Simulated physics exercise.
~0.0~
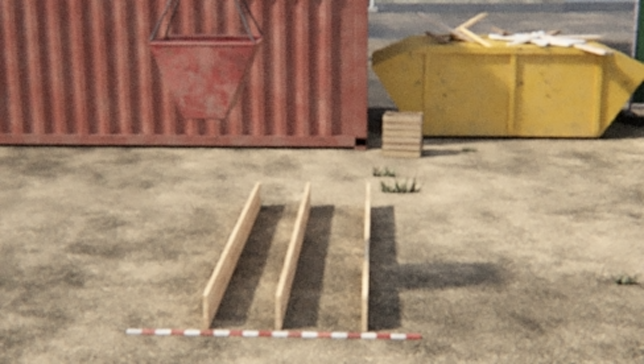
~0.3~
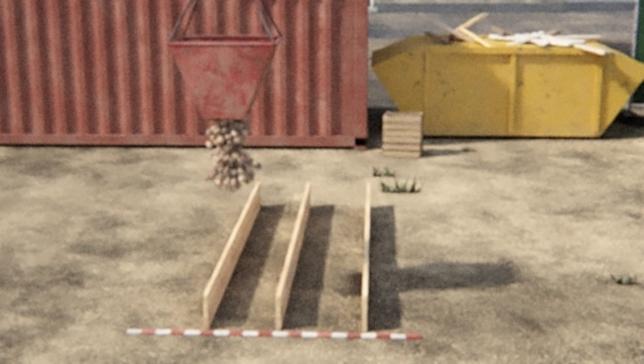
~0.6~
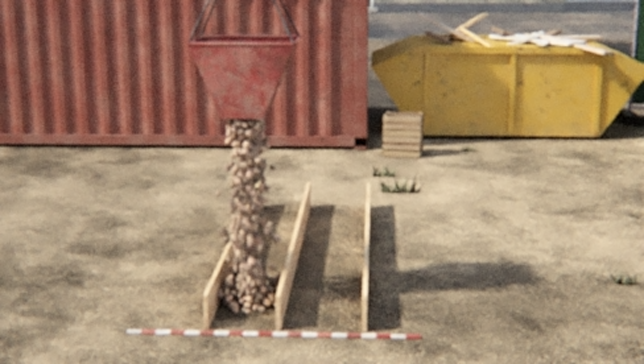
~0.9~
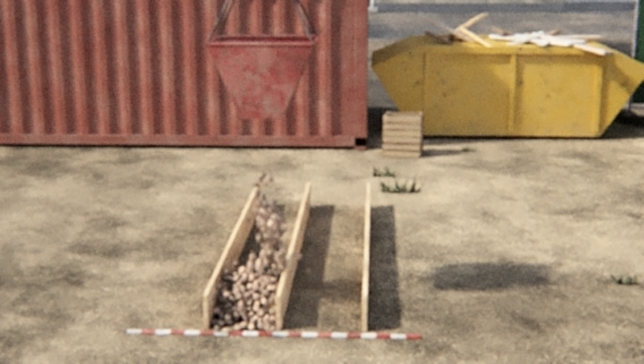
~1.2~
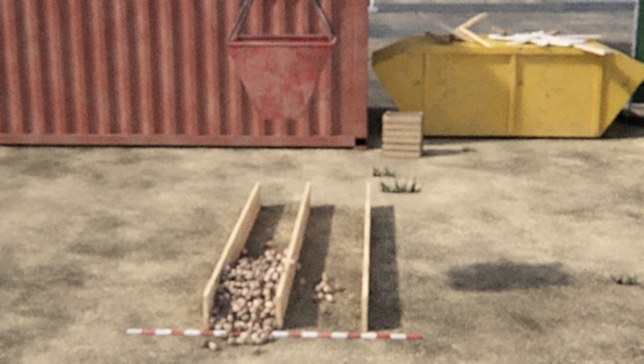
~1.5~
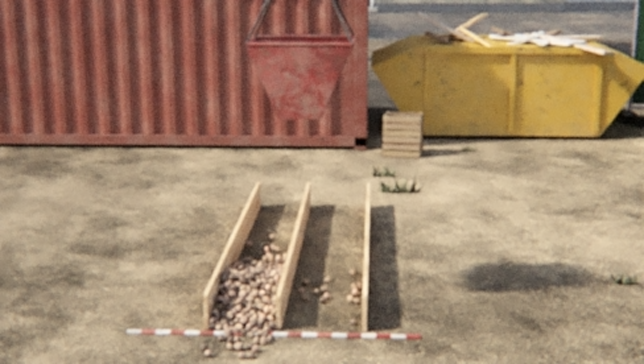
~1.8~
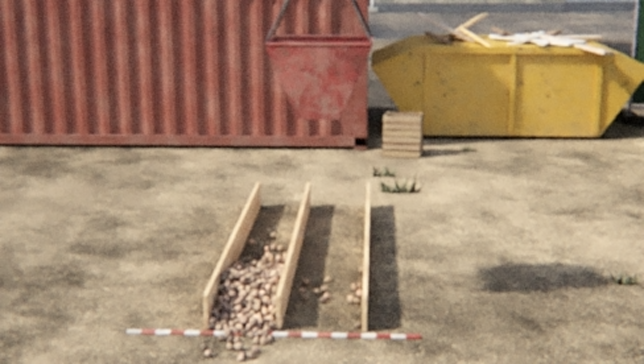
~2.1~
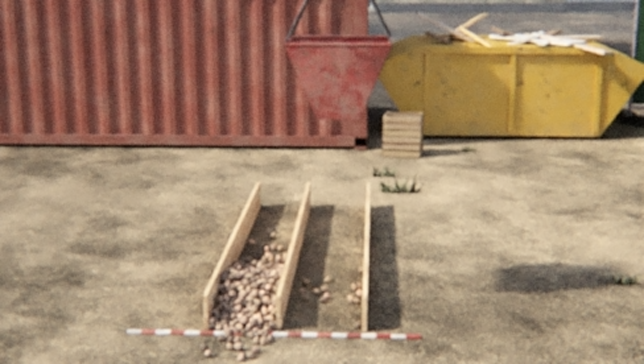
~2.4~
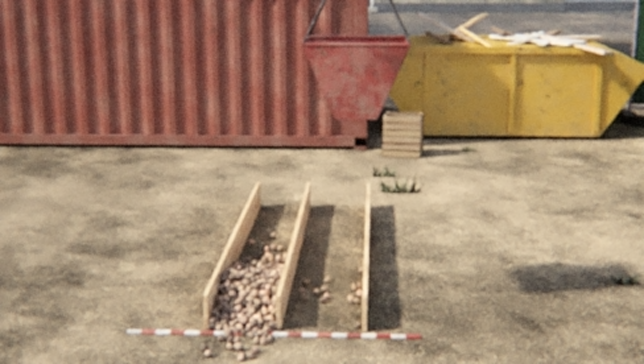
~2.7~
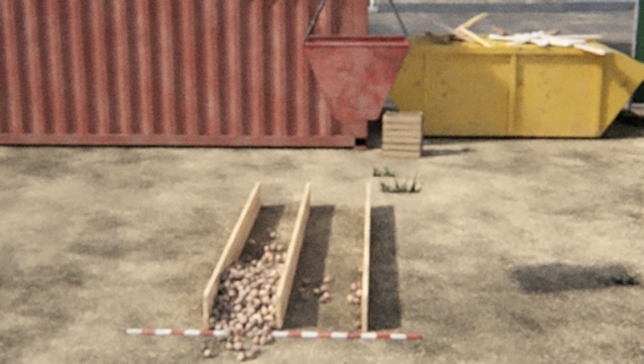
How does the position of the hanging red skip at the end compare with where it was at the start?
At the start the skip hangs in front of the middle part of the red container. By the end it is farther right, at the container's right edge and partly in front of the yellow dumpster.
